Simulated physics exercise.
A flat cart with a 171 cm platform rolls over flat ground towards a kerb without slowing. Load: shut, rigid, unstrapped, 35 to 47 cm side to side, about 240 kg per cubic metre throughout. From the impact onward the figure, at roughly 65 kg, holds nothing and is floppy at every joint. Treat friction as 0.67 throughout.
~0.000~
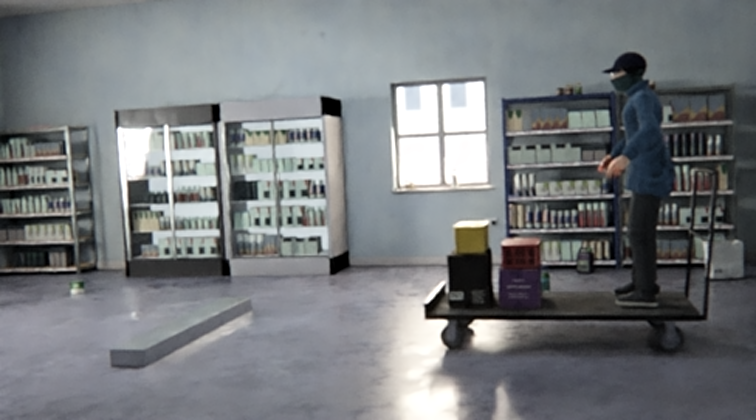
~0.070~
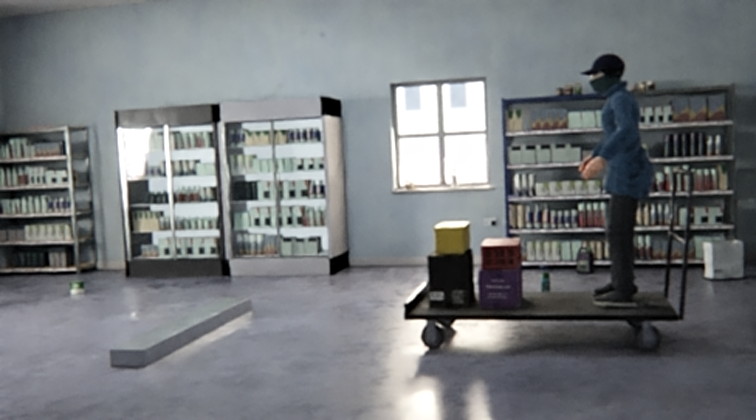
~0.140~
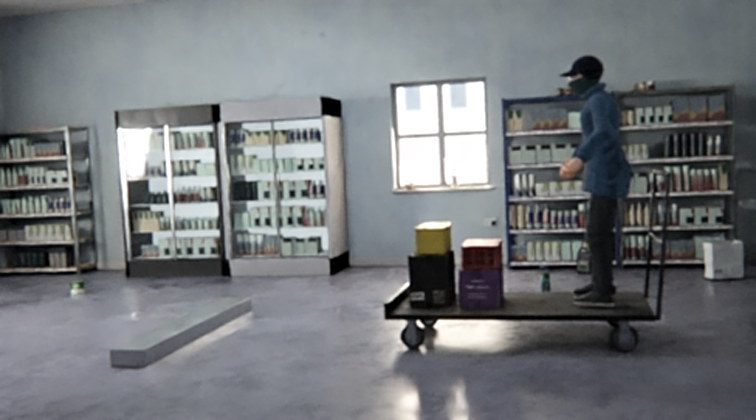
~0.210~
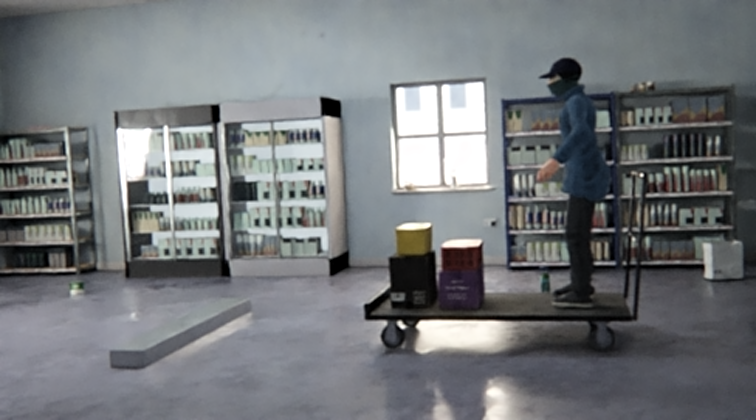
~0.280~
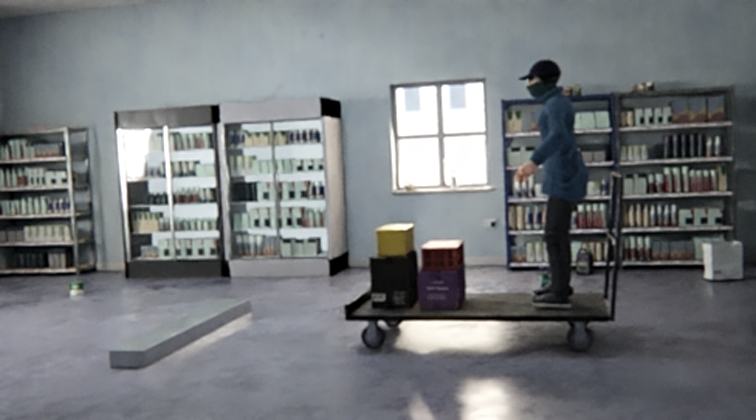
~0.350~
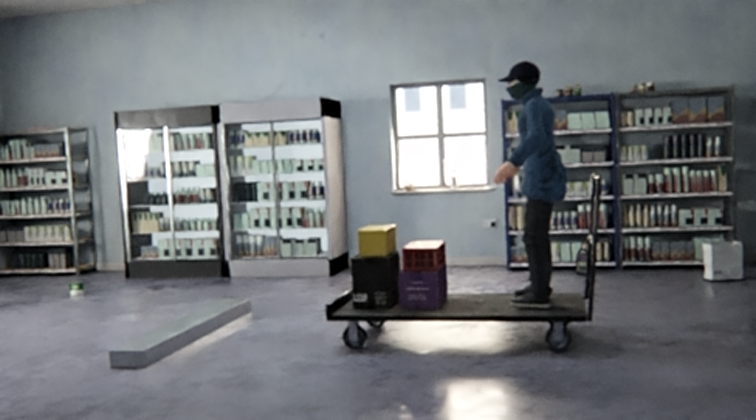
In a room lined with stocked shelves, a flat cart carrying stacked yellow, black, red and purple boxes rolled steadily left past a window while a figure in a cap and blue coat stood on it.
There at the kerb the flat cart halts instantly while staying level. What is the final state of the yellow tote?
Final position: Beyond the deck.
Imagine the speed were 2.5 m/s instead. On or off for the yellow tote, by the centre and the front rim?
In that case the yellow item would not stay put.
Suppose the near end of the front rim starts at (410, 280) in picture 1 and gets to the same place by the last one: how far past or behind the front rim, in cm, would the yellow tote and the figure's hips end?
The yellow item would end 20 cm behind the front rim, and the hips 120 cm behind it.
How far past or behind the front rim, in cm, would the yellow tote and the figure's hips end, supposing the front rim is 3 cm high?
Rest positions from the front rim: Yellow 70 cm past; hips 70 cm behind.
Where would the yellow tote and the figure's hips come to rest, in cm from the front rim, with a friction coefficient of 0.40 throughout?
You'd see the yellow one settle 50 cm beyond the front rim while the hips stop 70 cm short of it.
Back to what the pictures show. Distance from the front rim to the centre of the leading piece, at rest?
Its centre sits about 40 cm past the front rim.
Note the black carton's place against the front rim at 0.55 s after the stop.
About 15 cm behind the rim.
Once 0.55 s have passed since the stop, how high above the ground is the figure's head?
100 cm above it.
After 0.97 s the deck stops.
After 1.22 s the yellow tote is 6 cm past the rim, tilted 35°, near (182, 246) in the last picture's view.
After 1.52 s the yellow tote is 41 cm past the rim, tilted 90°, near (147, 323) in the last picture's view.
After 1.97 s the yellow tote is 41 cm past the rim, tilted 90°, near (147, 322) in the last picture's view.
When all is still (3.5 s), past the rim, yellow tote; behind it, purple carton, black carton, red crate and the figure's hips.
